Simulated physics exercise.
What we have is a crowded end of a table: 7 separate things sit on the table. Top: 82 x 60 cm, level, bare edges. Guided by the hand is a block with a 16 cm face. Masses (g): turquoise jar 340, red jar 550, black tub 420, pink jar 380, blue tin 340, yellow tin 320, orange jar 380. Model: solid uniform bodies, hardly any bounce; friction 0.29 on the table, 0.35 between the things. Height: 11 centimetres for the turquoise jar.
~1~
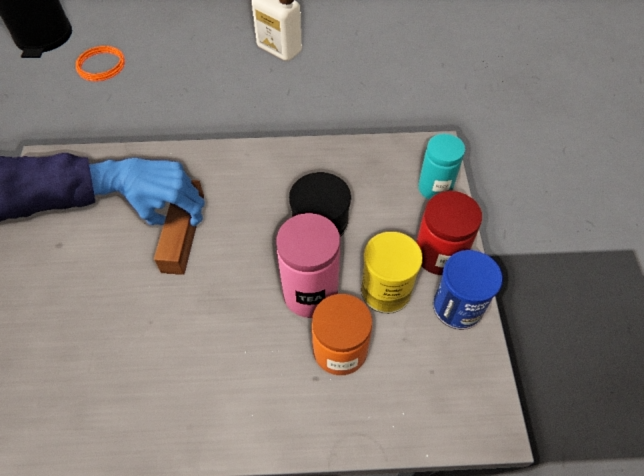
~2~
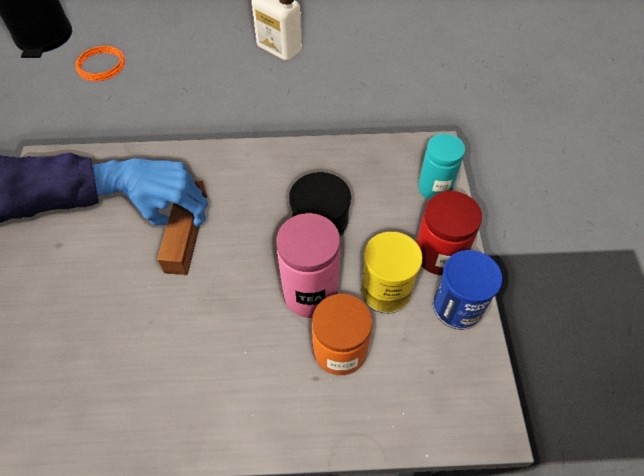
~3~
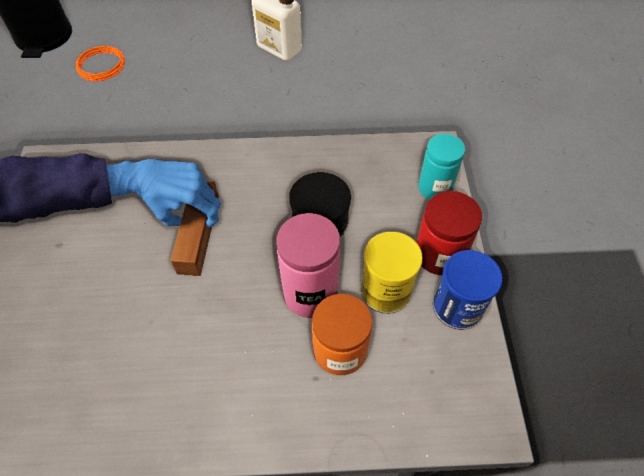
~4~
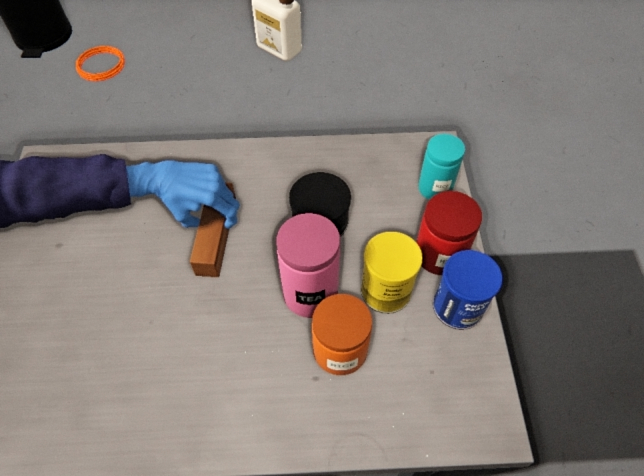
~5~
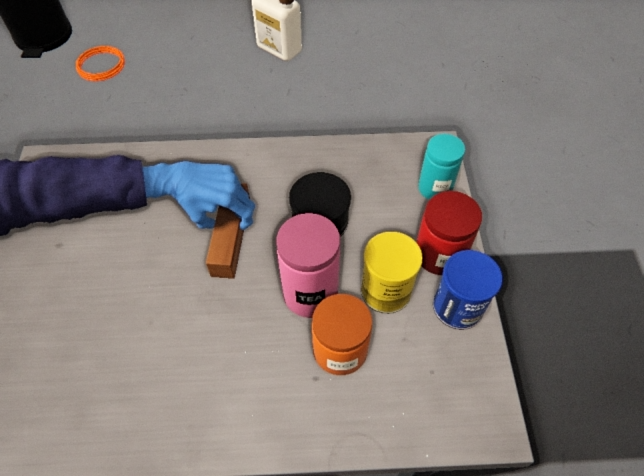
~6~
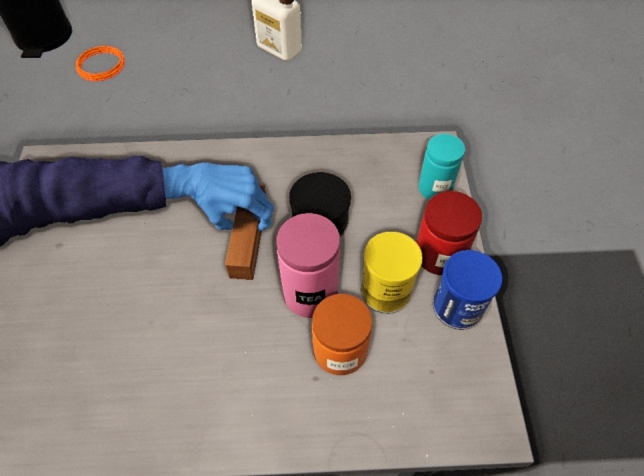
We see a blue-gloved hand slide a brown block steadily rightward across a tabletop, closing much of the gap to a cluster of black, pink, orange, yellow, blue, red and turquoise containers, which stay still.
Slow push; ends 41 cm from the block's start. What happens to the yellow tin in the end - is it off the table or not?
My guess is it doesn't come off.
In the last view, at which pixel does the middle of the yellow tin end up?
Around (476, 284).
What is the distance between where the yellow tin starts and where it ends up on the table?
13 cm.
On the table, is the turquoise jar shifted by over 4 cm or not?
Outcome for the turquoise jar: In place.
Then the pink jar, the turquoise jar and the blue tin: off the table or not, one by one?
When everything stops, the pink jar is still in bounds, the turquoise jar is still in bounds, and the blue tin is out of bounds.
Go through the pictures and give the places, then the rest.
In the first picture, block slid 0 cm; yellow tin (389, 274); turquoise jar (441, 168).
In the second picture, block slid 1 cm; black tub (320, 208); pink jar (310, 268).
In the third picture, block slid 3 cm; blue tin (465, 291); orange jar (341, 336).
In the fourth picture, block slid 6 cm; turquoise jar (441, 168); red jar (447, 234).
In the fifth picture, block slid 8 cm; black tub (320, 208); pink jar (310, 268).
In the sixth picture, block slid 11 cm; yellow tin (389, 274); blue tin (465, 291).
Then, 1.00 s later than the last frame, block slid 36 cm; yellow tin 8 cm from its spot near (444, 277); black tub 20 cm from its spot; pink jar 9 cm from its spot.
Then, 1.50 s later than the last frame, block slid 41 cm; red jar and blue tin now off the table; yellow tin 13 cm from its spot near (477, 284); black tub 25 cm from its spot.
When it is over, off the table, red jar and blue tin; not toppled but over 4 cm from the start, black tub, pink jar and yellow tin; the other 2 within 4 cm of the start. End places, in pixels of the last picture, yellow tin near (477, 284).
